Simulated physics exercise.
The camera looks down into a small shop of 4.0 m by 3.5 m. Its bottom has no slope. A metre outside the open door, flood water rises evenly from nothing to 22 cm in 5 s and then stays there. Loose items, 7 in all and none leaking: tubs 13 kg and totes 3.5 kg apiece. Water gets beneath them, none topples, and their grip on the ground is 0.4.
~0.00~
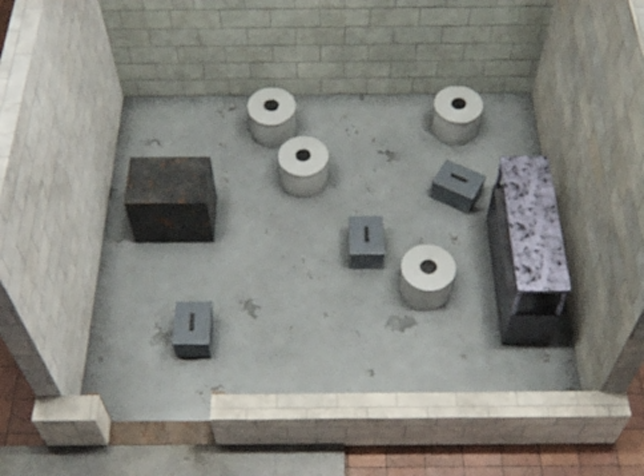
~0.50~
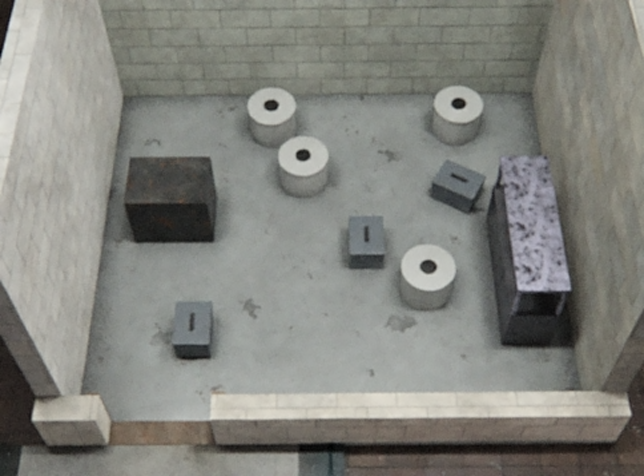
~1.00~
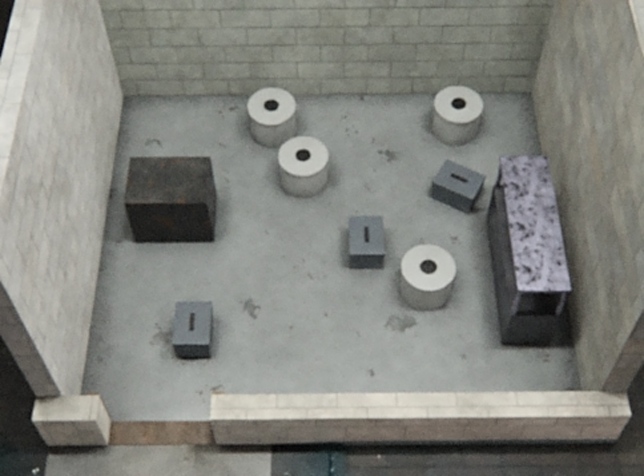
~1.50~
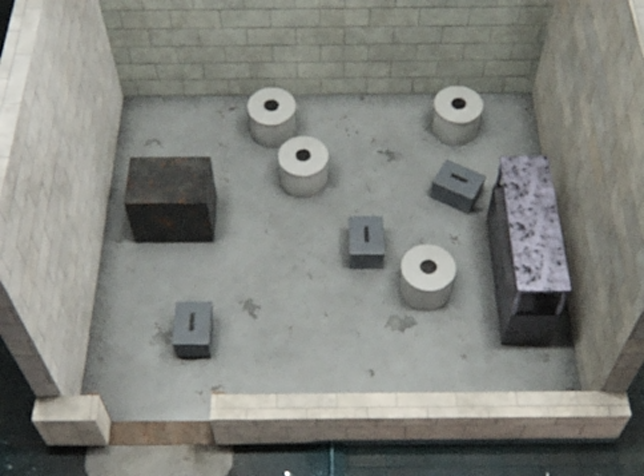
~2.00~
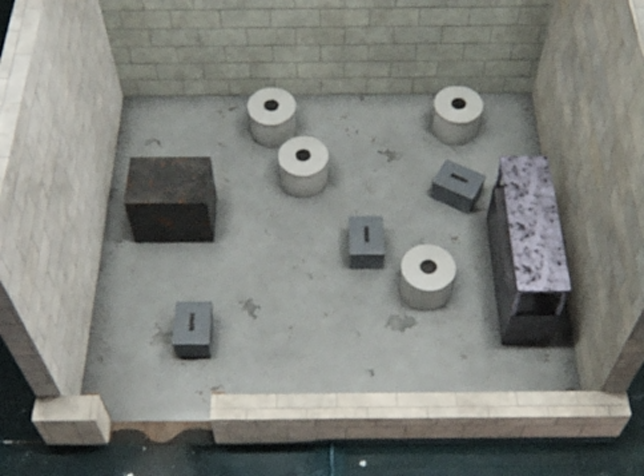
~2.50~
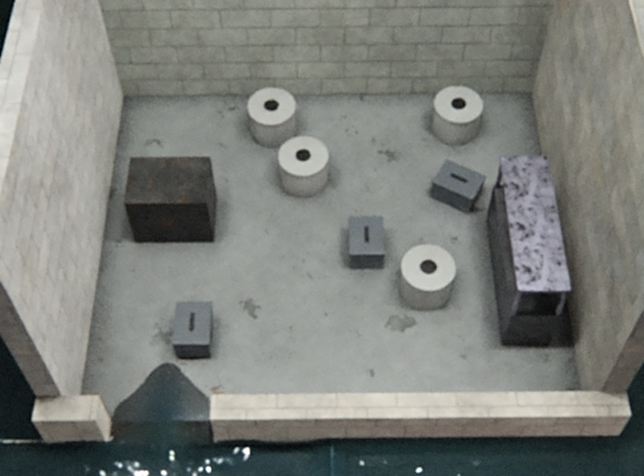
At the start, pale round tubs and small grey totes sit on the dry floor of a walled room, between a dark block and a purple-topped counter. Dark water spreads over the ground outside, then a small tongue of it enters through the front doorway, while the objects inside stay still.
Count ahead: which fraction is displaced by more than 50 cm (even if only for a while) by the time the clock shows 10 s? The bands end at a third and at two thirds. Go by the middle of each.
Share: Between one and two thirds.
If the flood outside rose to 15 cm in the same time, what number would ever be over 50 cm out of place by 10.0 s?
Then 3.
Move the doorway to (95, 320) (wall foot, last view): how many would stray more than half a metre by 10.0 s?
In that case 4 of them.
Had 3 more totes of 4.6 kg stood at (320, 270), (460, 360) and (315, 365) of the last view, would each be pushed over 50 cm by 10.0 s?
In that order: Past it, under, under.
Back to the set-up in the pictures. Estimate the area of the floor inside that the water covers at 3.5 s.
About 2.0 m2.
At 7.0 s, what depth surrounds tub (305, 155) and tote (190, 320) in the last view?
Roughly 4 and 6 cm.
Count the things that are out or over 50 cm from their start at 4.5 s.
By then 1.
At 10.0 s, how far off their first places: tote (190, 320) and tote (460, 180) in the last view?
In turn: 200 cm, 100 cm.
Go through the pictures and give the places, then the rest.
The first picture shows a tub at (459, 104), on the bottom; a tote at (459, 179) rests on the ground; 0.0 m2 under water; 0 of 7 have shifted.
The second picture shows a tub at (459, 104) rests on the ground; a tote at (459, 179), on the bottom; water covers 0.0 m2; 0 of 7 have shifted.
The third picture shows a tub at (459, 104) rests on the ground; a tote at (459, 179), on the bottom; 0.0 m2 under water; 0 of 7 have shifted.
The fourth picture shows a tub at (459, 104), on the bottom; a tote at (459, 179) rests on the ground; water covers 0.0 m2; 0 of 7 have shifted.
The fifth picture shows a tub at (459, 104) rests on the ground; a tote at (459, 179), on the bottom; 0.0 m2 under water; 0 of 7 have shifted.
The sixth picture shows a tub at (459, 104) rests on the ground; a tote at (459, 179), on the bottom; 0.2 m2 under water; 0 of 7 have shifted.
After 3.5 s 0 of 7 are over 50 cm from their spots; 0 afloat.
After 4.5 s 1 of 7 are over 50 cm from their spots; 0 afloat.
After 7.0 s 2 of 7 are over 50 cm from their spots; 1 afloat.
After 10.0 s 3 of 7 are over 50 cm from their spots, and 3 have been at some point; 3 afloat.
